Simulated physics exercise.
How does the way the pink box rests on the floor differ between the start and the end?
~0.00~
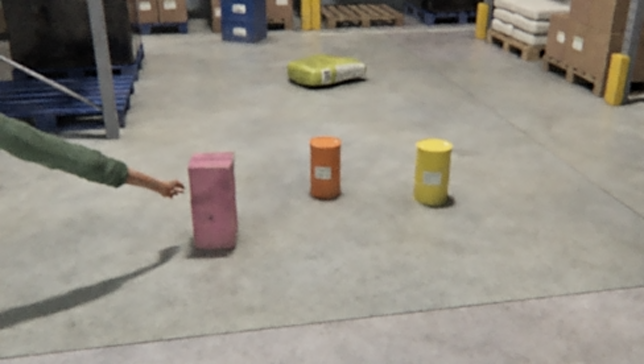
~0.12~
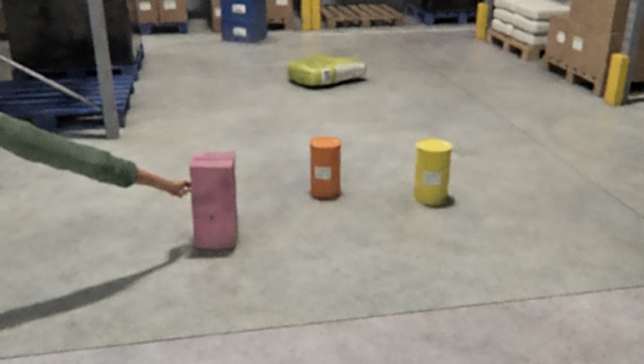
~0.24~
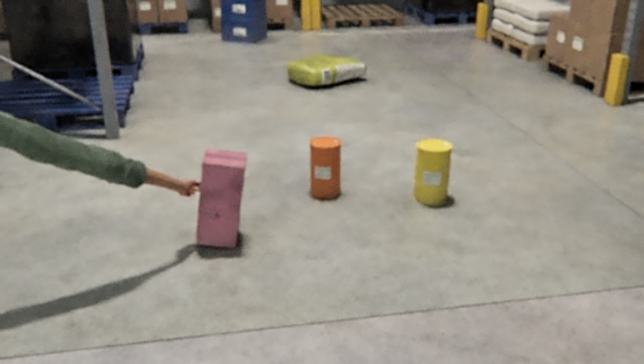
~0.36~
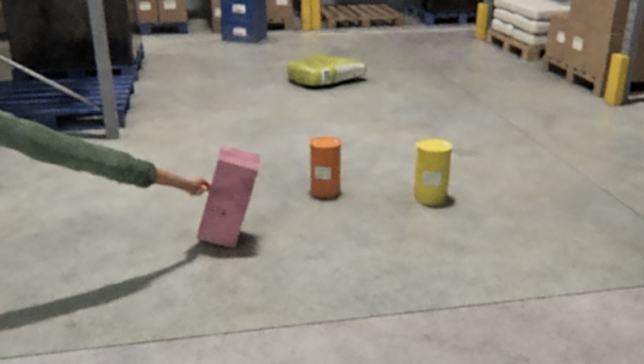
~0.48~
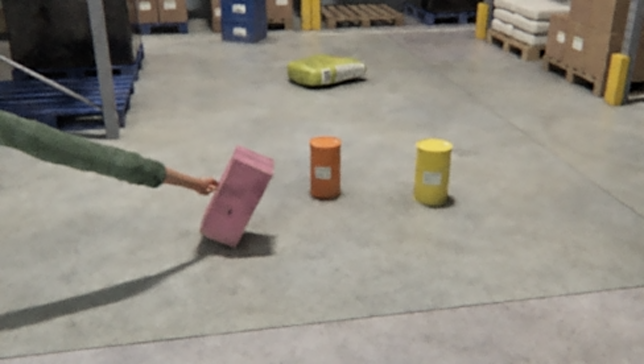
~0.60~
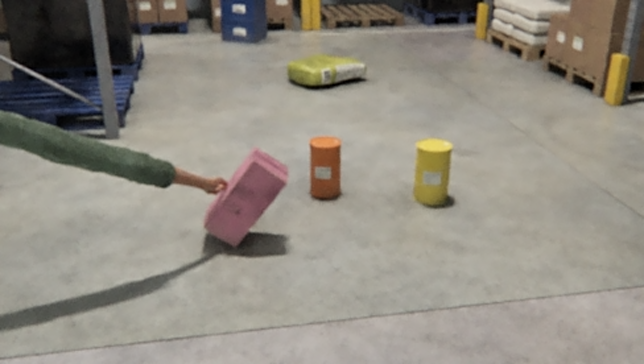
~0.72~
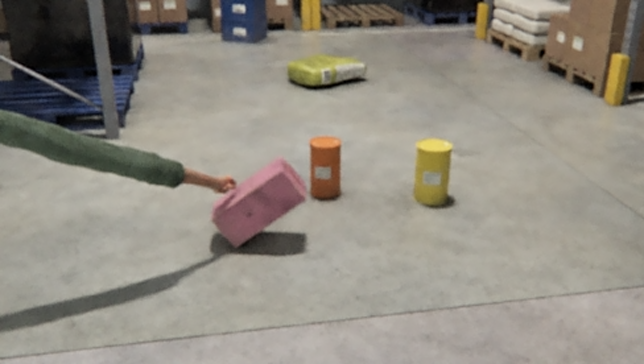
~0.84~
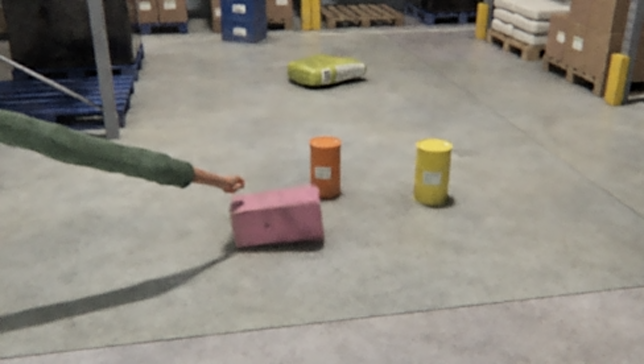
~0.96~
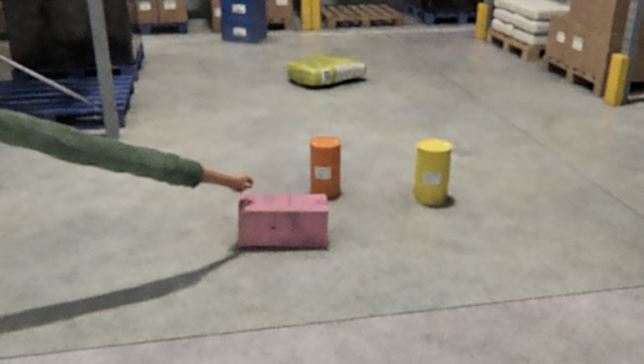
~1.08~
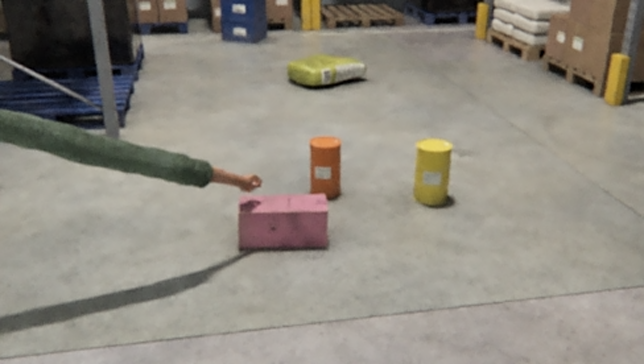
At the start the pink box stands upright, and at the end it lies on its side.
